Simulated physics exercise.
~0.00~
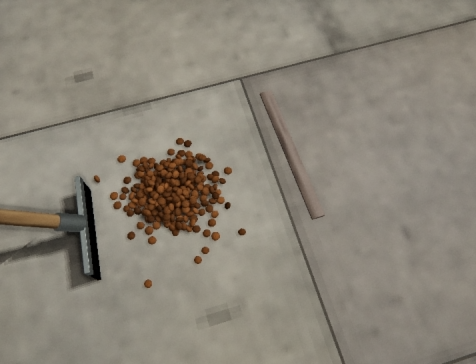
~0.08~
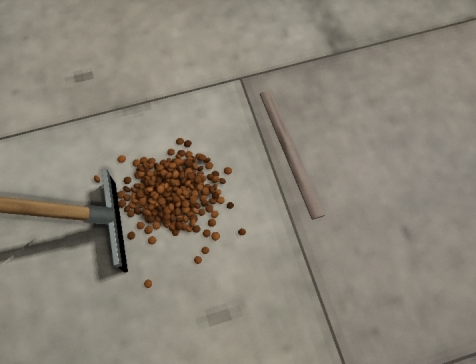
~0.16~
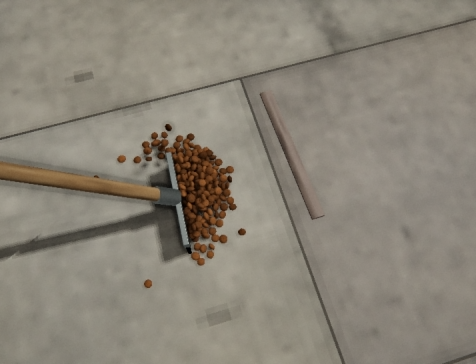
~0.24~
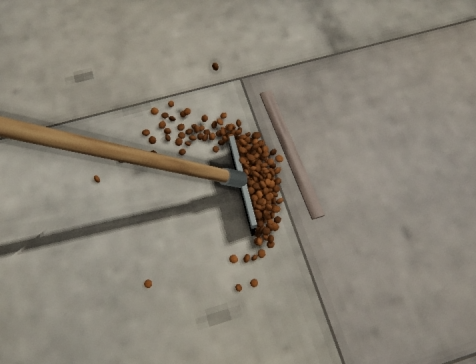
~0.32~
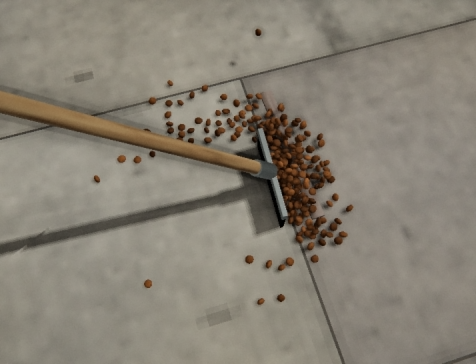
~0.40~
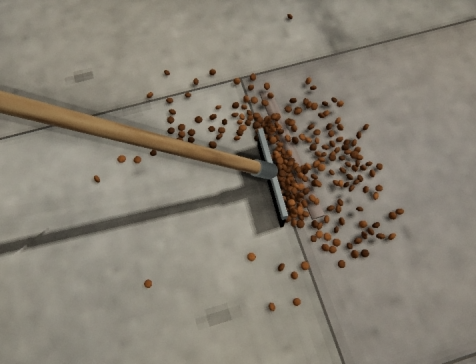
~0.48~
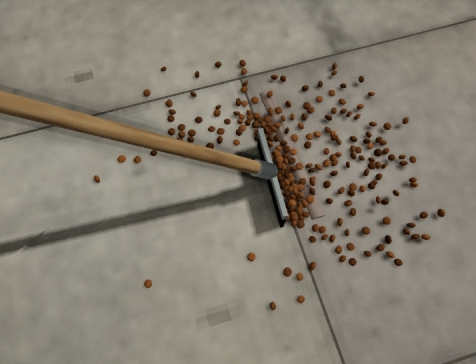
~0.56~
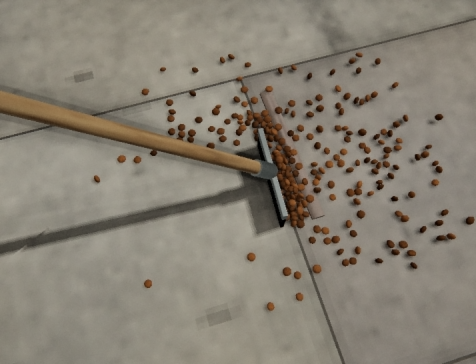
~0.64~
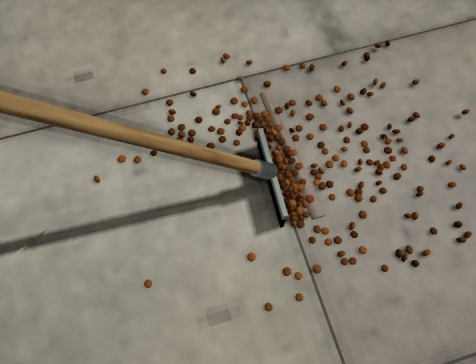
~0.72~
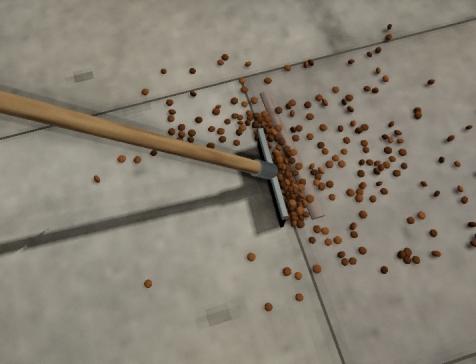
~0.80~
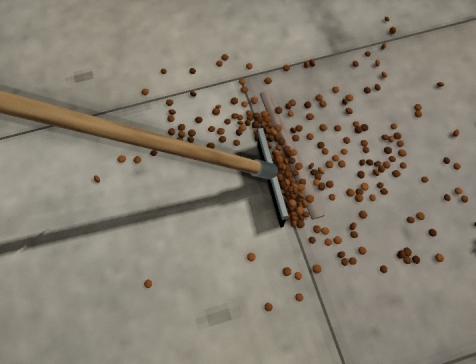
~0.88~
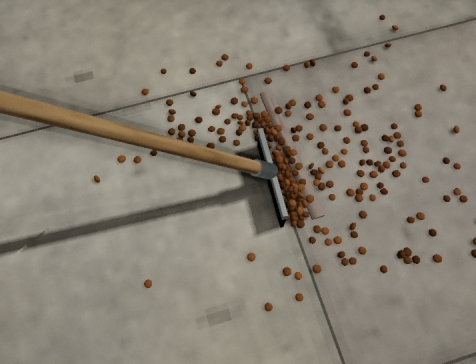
A wooden-handled squeegee slid right across a gray floor, pushing a pile of small brown pellets against a thin strip, then stopped there while many scattered beyond it, leaving a dense cluster along the blade and the rest spread widely around.
